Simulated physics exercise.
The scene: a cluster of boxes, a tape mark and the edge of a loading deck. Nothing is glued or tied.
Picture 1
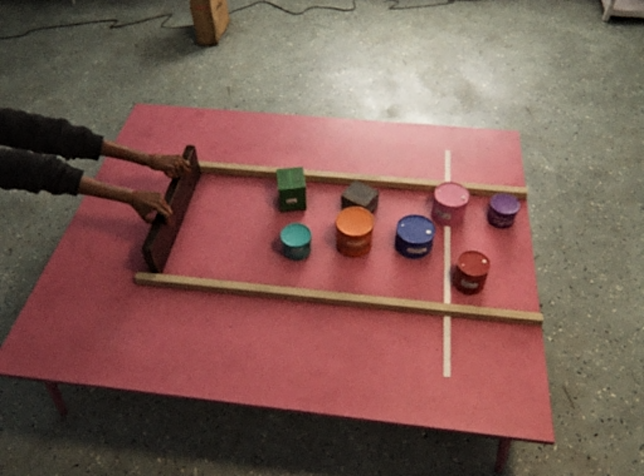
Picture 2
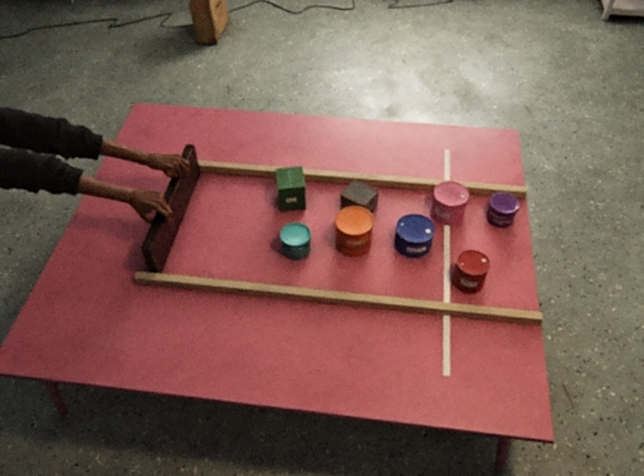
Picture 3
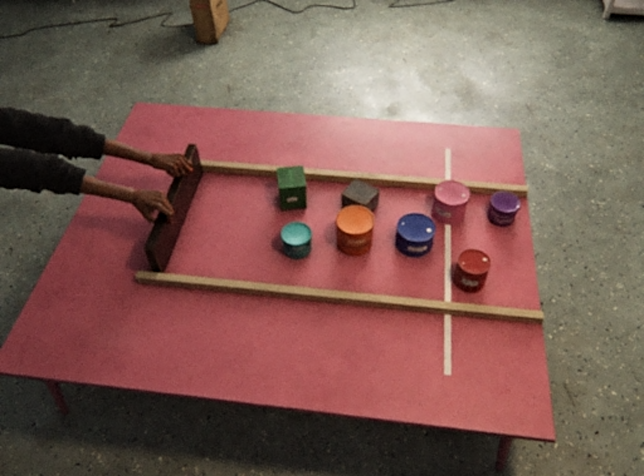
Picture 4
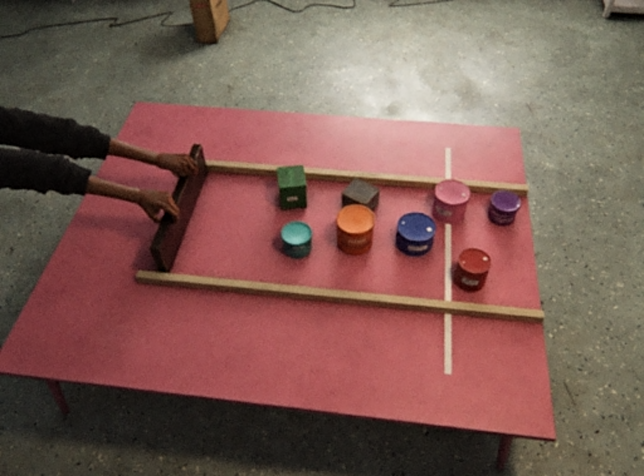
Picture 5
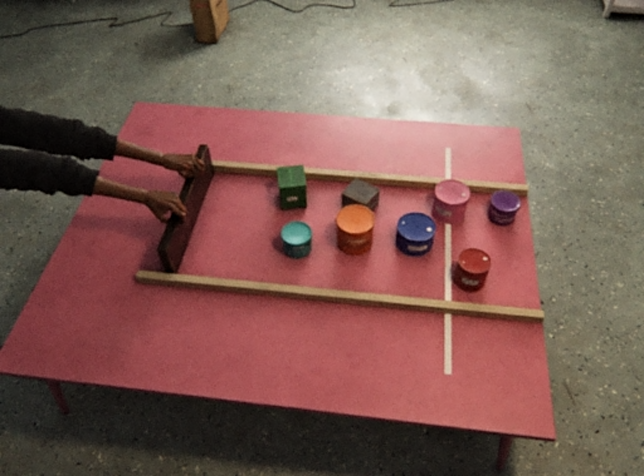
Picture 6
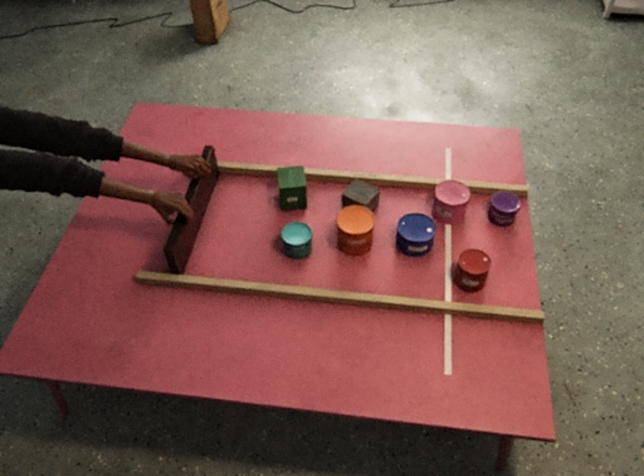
A dark plank, held by two hands, slides slightly right toward the still, colourful containers.
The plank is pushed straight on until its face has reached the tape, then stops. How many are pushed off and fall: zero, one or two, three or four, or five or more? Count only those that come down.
The number that fall off is one or two.
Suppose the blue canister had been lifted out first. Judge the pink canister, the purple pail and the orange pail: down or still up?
The pink canister stays on; the purple pail drops off; the orange pail remains up.
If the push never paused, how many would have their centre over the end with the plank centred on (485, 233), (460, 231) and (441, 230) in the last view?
Place by place, 3, 2 and 1.
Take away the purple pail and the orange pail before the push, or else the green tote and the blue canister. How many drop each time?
It would be 0 and 0.
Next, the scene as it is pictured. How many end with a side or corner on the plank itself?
The number is 3.
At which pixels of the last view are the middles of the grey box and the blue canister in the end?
First (492, 205), then (507, 239).
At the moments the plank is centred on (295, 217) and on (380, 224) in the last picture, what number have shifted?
By then 2, and 6.
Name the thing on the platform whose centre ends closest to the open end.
The pink canister.
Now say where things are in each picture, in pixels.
The first frame shows purple pail (503, 211); red canister (471, 273); pink canister (450, 204); plank (174, 208); tape (447, 246).
The second frame shows red canister (471, 272); green tote (291, 189).
The third frame shows pink canister (450, 203); plank (176, 206).
The fourth frame shows purple pail (504, 209); blue canister (415, 234).
The fifth frame shows red canister (472, 270); orange pail (355, 230).
The sixth frame shows purple pail (504, 209); red canister (472, 271); pink canister (450, 203); plank (194, 208); tape (448, 244).
A little later, none off yet; purple pail at rest near (504, 209); red canister at rest near (472, 271); pink canister at rest near (450, 203).
When it is over, the number that fall off is one or two; down, purple pail.
